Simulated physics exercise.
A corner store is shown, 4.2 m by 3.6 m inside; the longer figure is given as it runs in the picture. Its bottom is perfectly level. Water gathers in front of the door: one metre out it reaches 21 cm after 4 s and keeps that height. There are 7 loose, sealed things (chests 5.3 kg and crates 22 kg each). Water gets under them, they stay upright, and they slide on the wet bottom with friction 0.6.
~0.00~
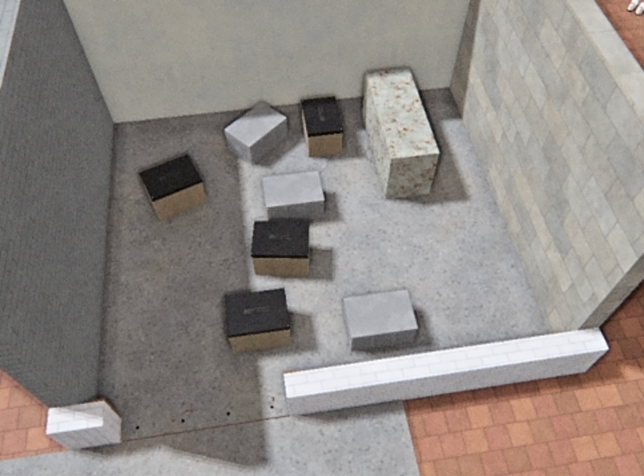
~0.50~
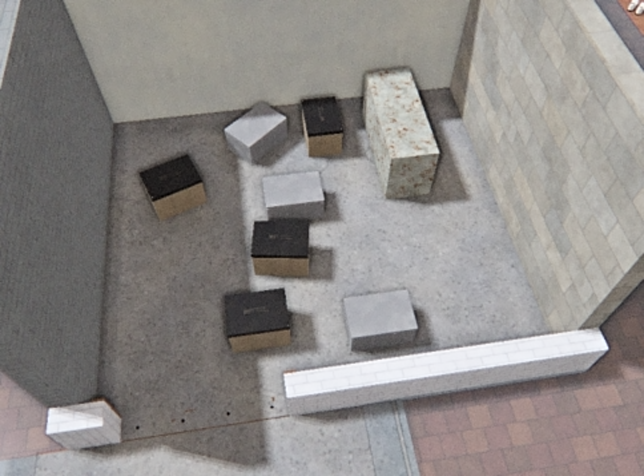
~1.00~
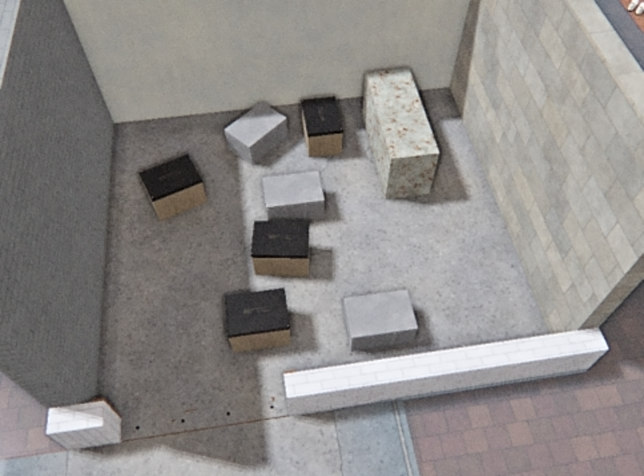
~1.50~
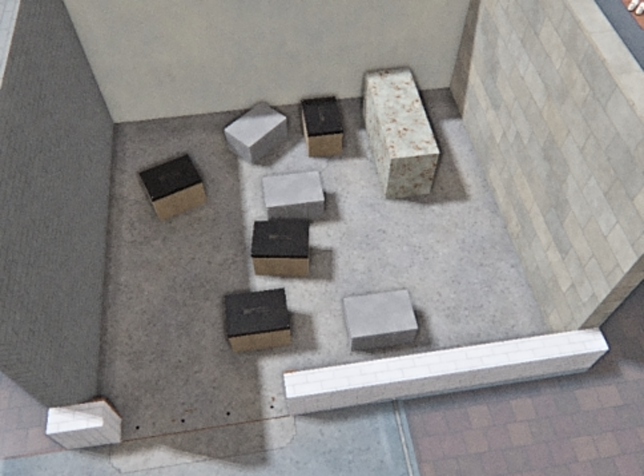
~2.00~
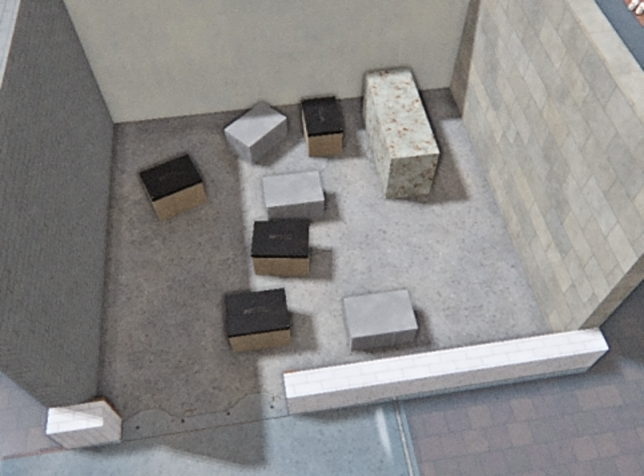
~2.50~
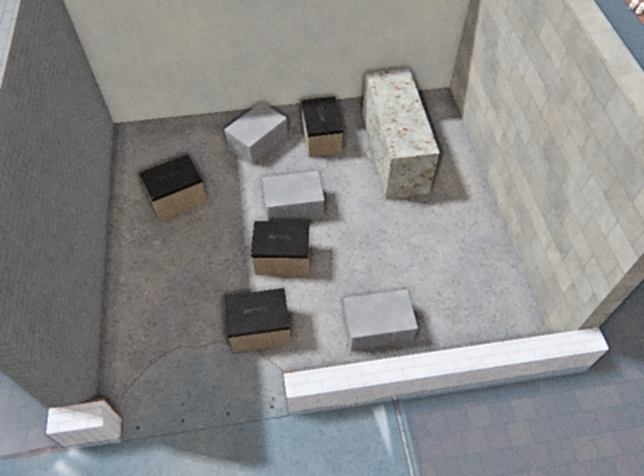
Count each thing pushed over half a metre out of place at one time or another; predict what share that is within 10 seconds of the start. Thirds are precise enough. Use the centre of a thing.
Expect a high share, two thirds upward.
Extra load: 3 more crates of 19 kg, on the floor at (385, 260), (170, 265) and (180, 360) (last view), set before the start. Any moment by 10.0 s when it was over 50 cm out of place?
In that order: Under, past it, over.
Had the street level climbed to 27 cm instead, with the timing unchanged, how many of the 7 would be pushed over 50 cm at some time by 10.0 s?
It would come to 5 of them.
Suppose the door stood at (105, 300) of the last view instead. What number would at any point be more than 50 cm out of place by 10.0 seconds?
Then 4 of them would.
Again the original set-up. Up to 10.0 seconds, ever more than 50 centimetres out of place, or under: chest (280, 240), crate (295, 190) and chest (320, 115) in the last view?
Order as asked - a bigger shift, a smaller shift, a bigger shift.
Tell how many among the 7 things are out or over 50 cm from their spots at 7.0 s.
3.
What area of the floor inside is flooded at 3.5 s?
My estimate is roughly 2.5 m2.
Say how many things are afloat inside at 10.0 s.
I'd say 6 of them.
After 3.5 s 0 of 7 are over 50 cm from their spots; 0 afloat.
After 4.5 s 1 of 7 are over 50 cm from their spots; 1 afloat.
After 7.0 s 3 of 7 are over 50 cm from their spots; 3 afloat.
After 10.0 s 5 of 7 are over 50 cm from their spots, and 5 have been at some point; 6 afloat.
